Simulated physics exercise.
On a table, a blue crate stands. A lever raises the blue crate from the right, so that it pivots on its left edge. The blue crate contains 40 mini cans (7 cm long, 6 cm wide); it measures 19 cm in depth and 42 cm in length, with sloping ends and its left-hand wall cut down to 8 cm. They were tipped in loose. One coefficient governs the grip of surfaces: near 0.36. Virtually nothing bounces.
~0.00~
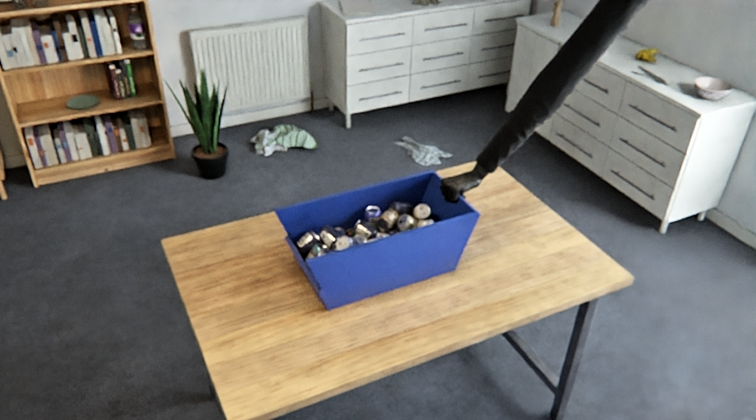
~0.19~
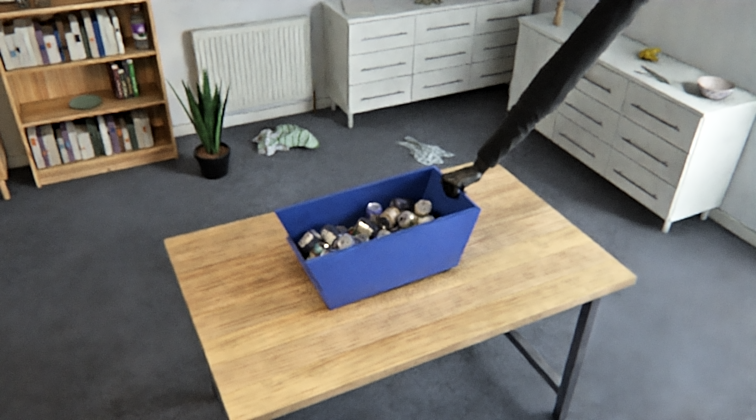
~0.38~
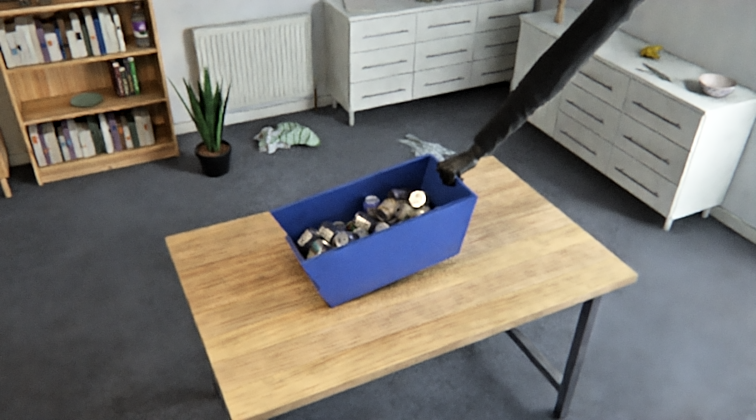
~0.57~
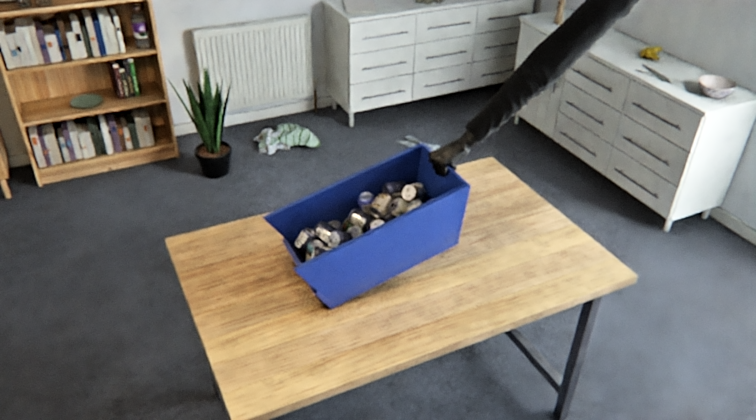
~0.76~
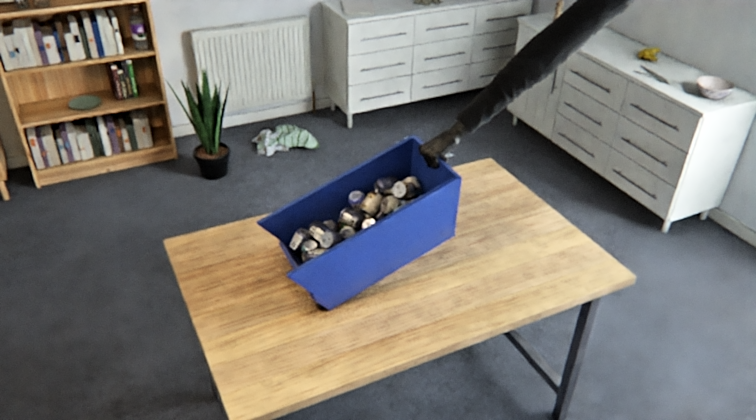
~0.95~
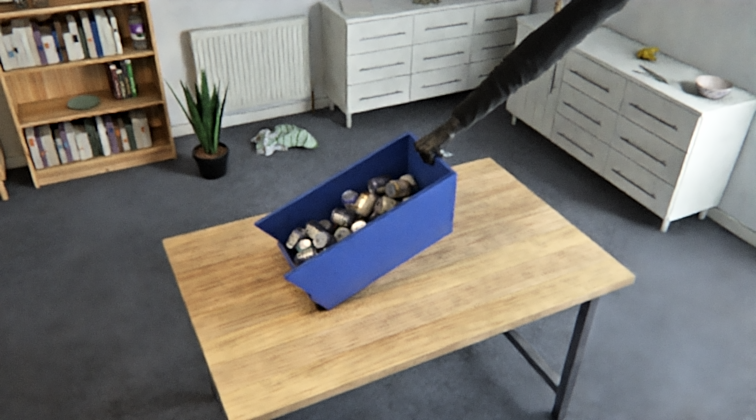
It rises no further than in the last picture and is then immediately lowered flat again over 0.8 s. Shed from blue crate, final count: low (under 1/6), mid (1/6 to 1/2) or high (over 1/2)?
Low.
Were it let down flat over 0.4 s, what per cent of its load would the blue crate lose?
Blue crate: 0 per cent.
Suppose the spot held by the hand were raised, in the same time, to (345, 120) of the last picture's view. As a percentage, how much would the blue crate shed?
In that case blue crate 40 per cent.
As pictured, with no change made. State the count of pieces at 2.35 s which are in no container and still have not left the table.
Count: Around 0.
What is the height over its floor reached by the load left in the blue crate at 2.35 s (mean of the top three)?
13 centimetres high, more or less.
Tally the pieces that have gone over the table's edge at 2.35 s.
Piece count: About 0.
After 1.17 s, tilt 17°; 0 of 40 out of the blue crate.
After 1.45 s, tilt 7°; 0 of 40 out of the blue crate.
After 1.85 s, tilt 0°; 0 of 40 out of the blue crate.
Final count (at 2.35 s), 0 of 40 out of the blue crate. Asked share, 0 of 40, 0 per cent.
